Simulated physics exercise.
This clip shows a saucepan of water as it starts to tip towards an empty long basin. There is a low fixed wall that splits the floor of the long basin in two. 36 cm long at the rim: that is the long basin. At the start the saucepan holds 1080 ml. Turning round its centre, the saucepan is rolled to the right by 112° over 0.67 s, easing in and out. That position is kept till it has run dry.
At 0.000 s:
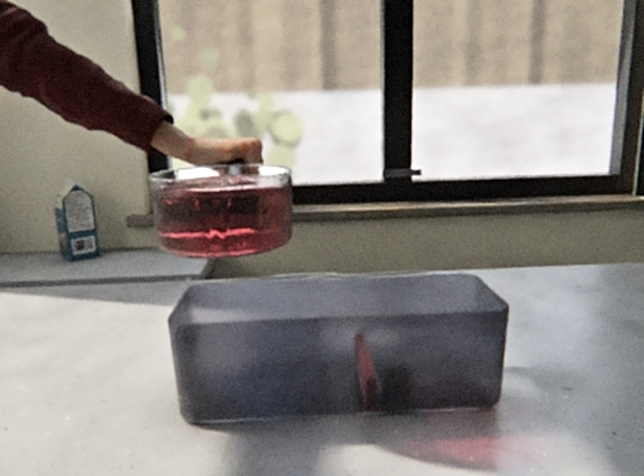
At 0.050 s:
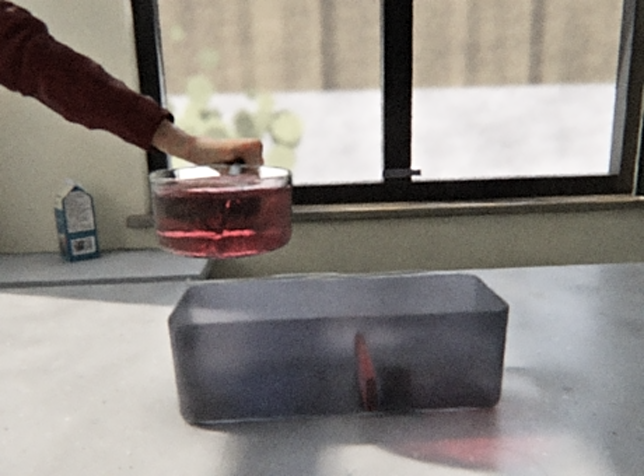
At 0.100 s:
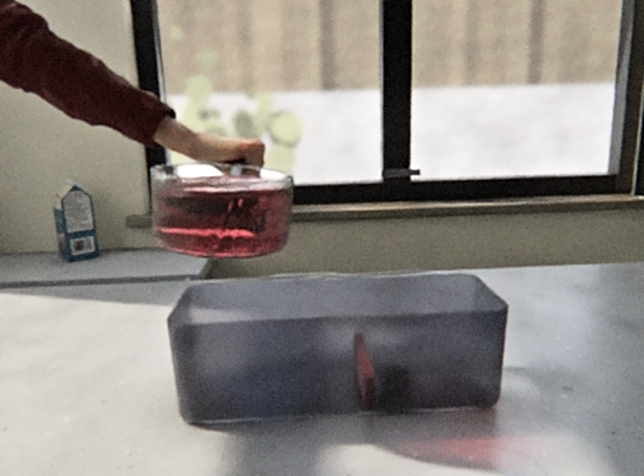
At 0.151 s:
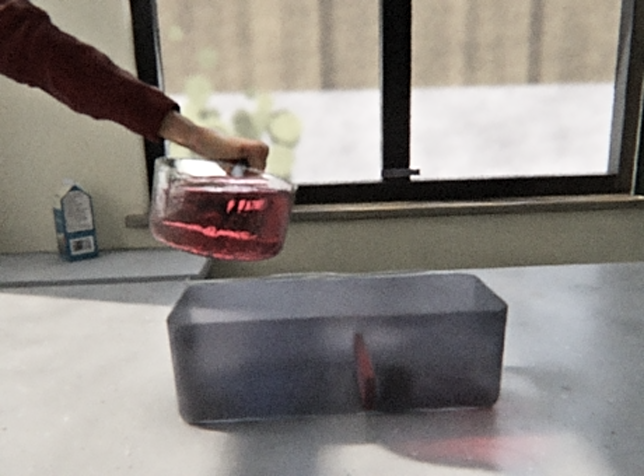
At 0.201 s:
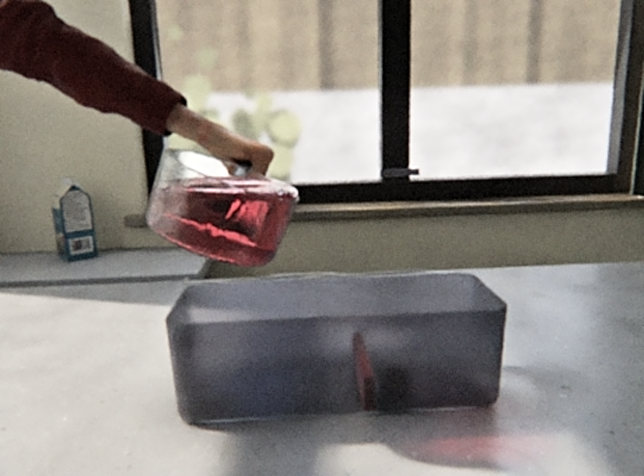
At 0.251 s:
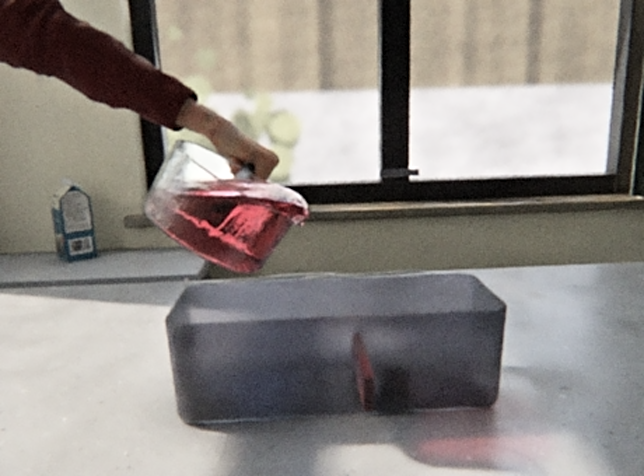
On a pale tabletop by a window, a hand in a dark red sleeve holds a clear pan of red liquid above the left part of an empty, long grey basin. The hand slowly rolls the pan to the right, gathering pace, until the liquid reaches its lowered right rim.
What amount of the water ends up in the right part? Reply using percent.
28 %.
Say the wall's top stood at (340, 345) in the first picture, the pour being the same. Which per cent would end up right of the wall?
40 per cent.
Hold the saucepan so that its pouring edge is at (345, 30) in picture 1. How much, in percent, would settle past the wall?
In that case roughly 60 per cent.
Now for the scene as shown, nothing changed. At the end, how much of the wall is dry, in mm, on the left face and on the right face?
Left about 16 mm, while the right is about 24 mm.
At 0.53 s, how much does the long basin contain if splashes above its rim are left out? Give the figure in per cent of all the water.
Close to 48 in a hundred.
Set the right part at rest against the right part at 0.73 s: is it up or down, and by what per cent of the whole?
Net gain of about 6.
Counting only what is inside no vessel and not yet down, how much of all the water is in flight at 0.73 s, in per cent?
About 9 % of the total.
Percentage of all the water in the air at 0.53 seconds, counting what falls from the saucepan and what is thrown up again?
About 30 per cent.
By 0.53 s the tilt is 100° and 22 per cent is still to pour, 34 is left of the wall and 14 right of it.
By 0.73 s the tilt is 112° and 3 per cent is still to pour, 63 is left of the wall and 22 right of it.
By 0.94 s the tilt is 112° and 0 per cent is still to pour, 60 is left of the wall and 28 right of it.
By 1.17 s the tilt is 112° and 0 per cent is still to pour, 60 is left of the wall and 28 right of it.
At rest 60 per cent lies left of the wall, 28 right of it and 11 outside.
